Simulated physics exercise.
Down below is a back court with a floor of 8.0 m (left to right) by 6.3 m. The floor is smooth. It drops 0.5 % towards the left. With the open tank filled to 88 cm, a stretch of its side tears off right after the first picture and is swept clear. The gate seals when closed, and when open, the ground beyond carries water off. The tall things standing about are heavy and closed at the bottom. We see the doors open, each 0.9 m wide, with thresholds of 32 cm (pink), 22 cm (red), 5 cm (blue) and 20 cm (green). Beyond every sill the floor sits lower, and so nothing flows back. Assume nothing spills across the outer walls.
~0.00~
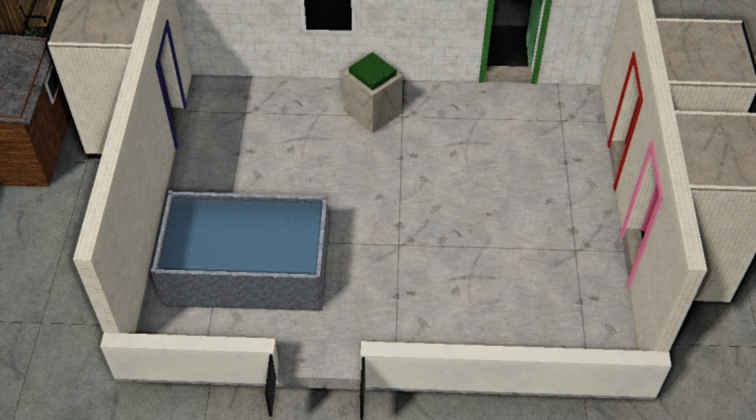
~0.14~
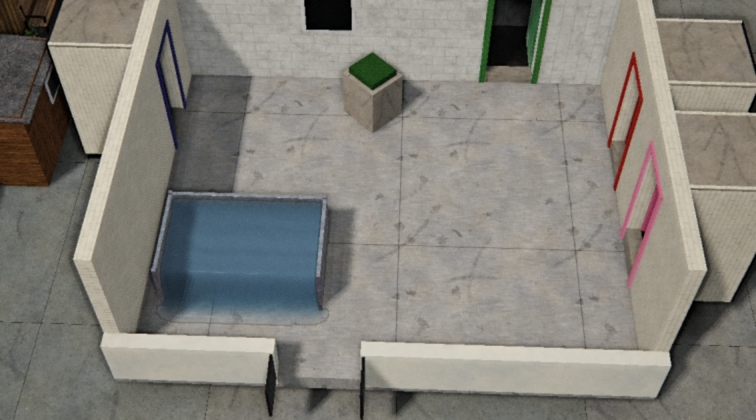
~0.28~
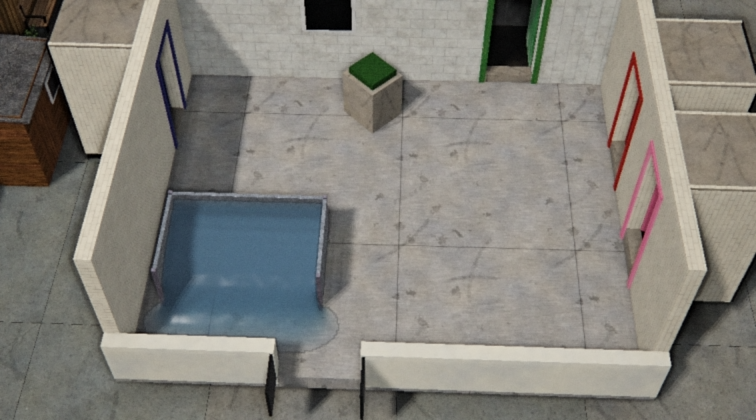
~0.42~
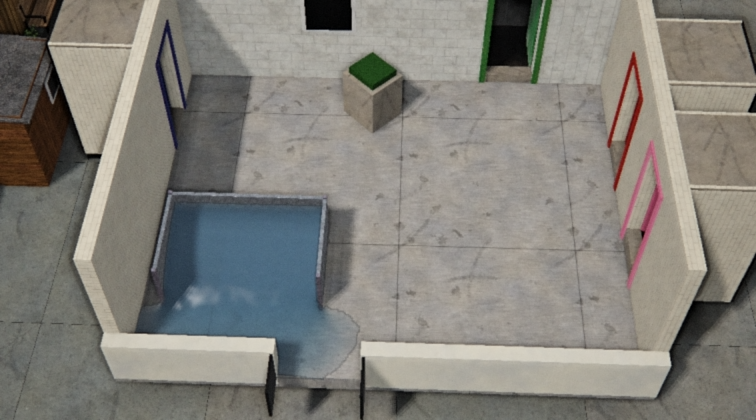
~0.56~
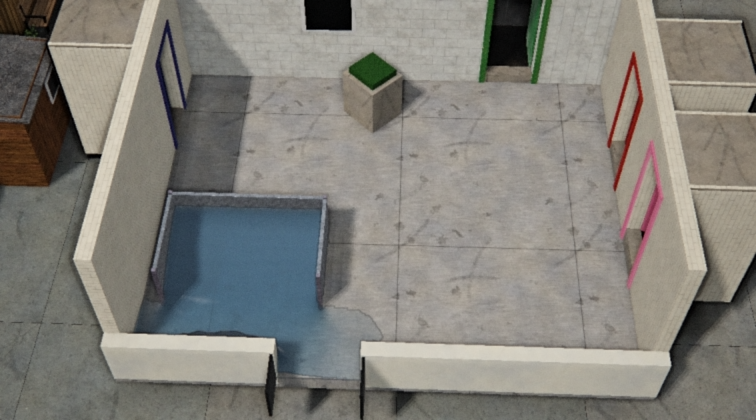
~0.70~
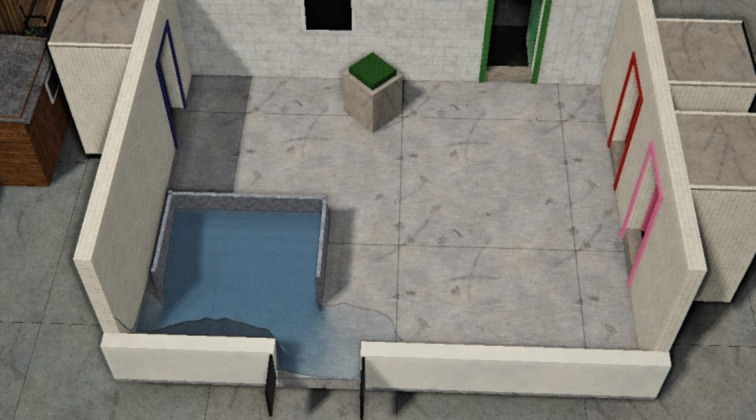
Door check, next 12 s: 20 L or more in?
Outcome: The pink door lets in less than the cap; the red door lets in less than the cap; the blue door lets in less than the cap; the green door lets in less than the cap.
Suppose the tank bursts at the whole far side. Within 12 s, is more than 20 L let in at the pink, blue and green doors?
Pink falls short; blue exceeds; green falls short.
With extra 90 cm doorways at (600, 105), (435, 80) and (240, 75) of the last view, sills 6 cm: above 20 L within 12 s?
In that order: Short of it, short of it, beyond it.
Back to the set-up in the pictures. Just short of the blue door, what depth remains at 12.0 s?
It's about 4.5 cm.
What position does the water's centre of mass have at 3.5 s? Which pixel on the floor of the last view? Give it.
Roughly (283, 266).
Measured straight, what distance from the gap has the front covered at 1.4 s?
About 4.2 m out.
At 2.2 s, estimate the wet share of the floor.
Some 20 per cent of the floor is wet.
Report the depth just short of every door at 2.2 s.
In cm: Pink 0, red 0, blue 6, green 0.
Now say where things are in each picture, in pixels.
In the first frame, the open tank at (242, 236) is whole and still, 88 cm deep.
In the second frame, water pours out at (241, 296) and has run 1.4 m, to (326, 312); typically 7 cm deep outside, 88 cm at the open tank's back.
In the third frame, the front is at (332, 328), 1.5 m from the gap at (241, 296); 1.9 m2 of floor is under water; 79 cm left at the back of the open tank.
In the fourth frame, water pours out at (241, 298) and has run 1.9 m, to a hidden place; typically 18 cm deep outside, 76 cm at the open tank's back.
In the fifth frame, water pours out at (241, 298) and has run 2.3 m, to a hidden place; typically 21 cm deep outside, 71 cm at the open tank's back.
In the sixth frame, water pours out at (241, 298) and has run 2.7 m, to a hidden place; typically 24 cm deep outside, 62 cm at the open tank's back.
After 1.4 s water covers 10 % of the floor and is deepest (70 cm) near (131, 358); pink door not reached, red door not reached, blue door not reached, green door not reached.
After 2.2 s water covers 20 % of the floor and is deepest (40 cm) near (131, 358); pink door not reached, red door not reached, blue door 6 cm at the sill, 0 L in, green door not reached.
After 3.5 s water covers 40 % of the floor and is deepest (29 cm) near (285, 314); pink door 4 cm at the sill, 0 L in, red door not reached, blue door 3 cm at the sill, 0 L in, green door not reached.
After 7.0 s water covers 70 % of the floor and is deepest (14 cm) near (285, 314); pink door 6 cm at the sill, 0 L in, red door 3 cm at the sill, 0 L in, blue door 5 cm at the sill, 0 L in, green door 1 cm at the sill, 0 L in.
After 12.0 s water covers 100 % of the floor and is deepest (9 cm) near (131, 358); pink door 3 cm at the sill, 0 L in, red door 3 cm at the sill, 0 L in, blue door 5 cm at the sill, 2 L in, green door 4 cm at the sill, 0 L in.
